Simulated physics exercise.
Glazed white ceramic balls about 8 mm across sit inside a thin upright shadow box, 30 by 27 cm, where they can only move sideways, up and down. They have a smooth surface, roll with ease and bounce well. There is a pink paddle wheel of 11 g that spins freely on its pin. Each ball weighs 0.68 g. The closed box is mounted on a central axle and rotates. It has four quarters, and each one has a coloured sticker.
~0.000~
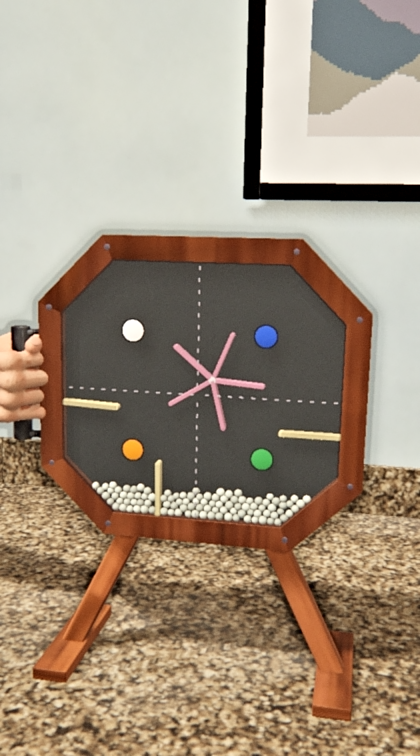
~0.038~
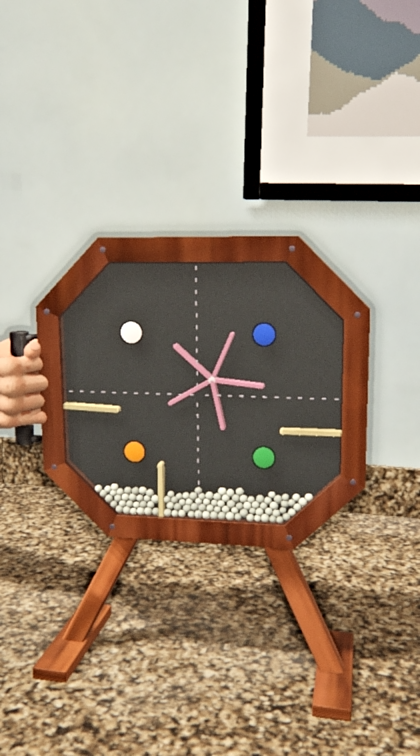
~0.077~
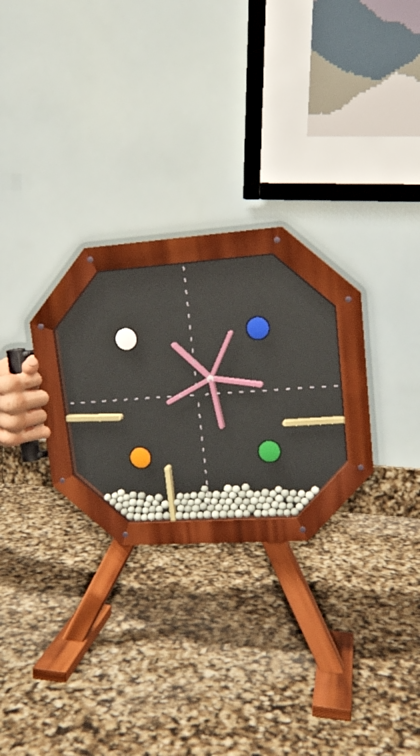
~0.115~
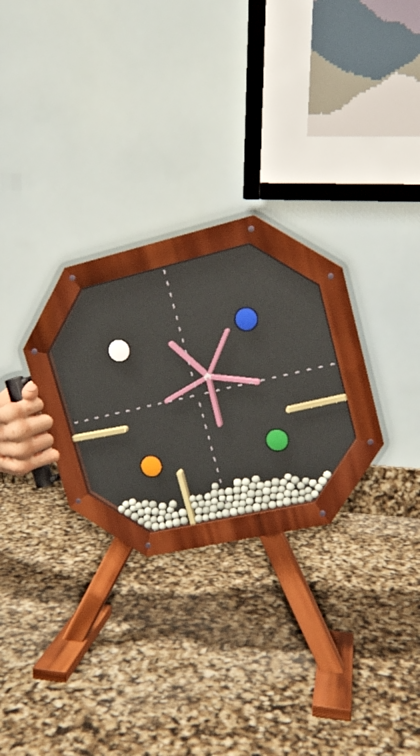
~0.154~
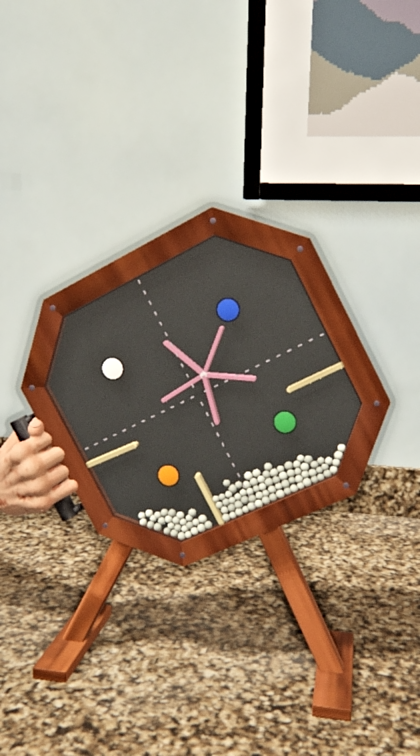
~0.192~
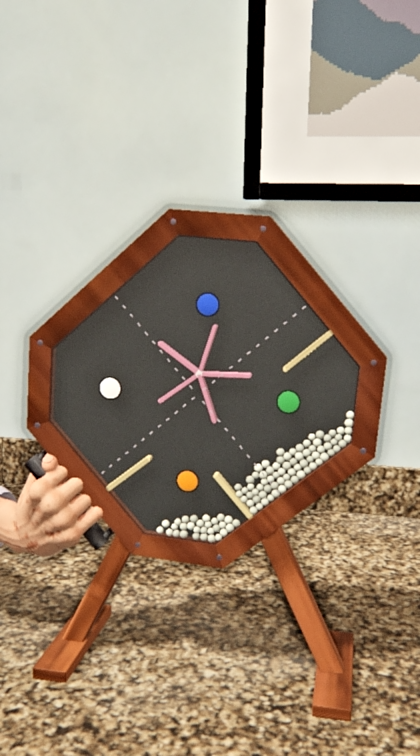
A hand turns the wooden-framed box anticlockwise, and the white balls inside shift to the right.
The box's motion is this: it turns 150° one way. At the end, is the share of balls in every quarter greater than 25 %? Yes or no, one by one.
Orange quarter: Yes, greater. Blue quarter: No, not greater. Green quarter: No, not greater. White quarter: Yes, greater.
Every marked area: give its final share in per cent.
Tally: Orange quarter = 35; blue quarter = 0; green quarter = 0; white quarter = 65.
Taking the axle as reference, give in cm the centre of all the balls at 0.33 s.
Position estimate: Right 11 cm, below 2 cm.
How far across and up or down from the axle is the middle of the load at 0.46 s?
Offset: Approx. 9 cm right, 4 cm above.
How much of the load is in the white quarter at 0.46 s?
Around 0 per cent.
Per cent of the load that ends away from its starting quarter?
About 70 per cent.
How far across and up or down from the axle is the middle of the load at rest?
About 6 cm right and 10 cm below.
After 0.33 s, it stands 89° anticlockwise; the balls' middle is 11 cm right of and 2 cm below the centre; orange 55 %, green 45 %.
After 0.46 s, it stands 133° anticlockwise; the balls' middle is 9 cm right of and 4 cm above the centre; orange 70 %, green 30 %.
After 0.58 s, it stands 150° anticlockwise; the balls' middle is 5 cm right of and 1 cm above the centre; orange 60 %, blue 5 %, green 20 %, white 15 %.
Settled by 3.8 s, it stands 150° anticlockwise; orange 35 %, blue 0 %, green 0 %, white 65 %.
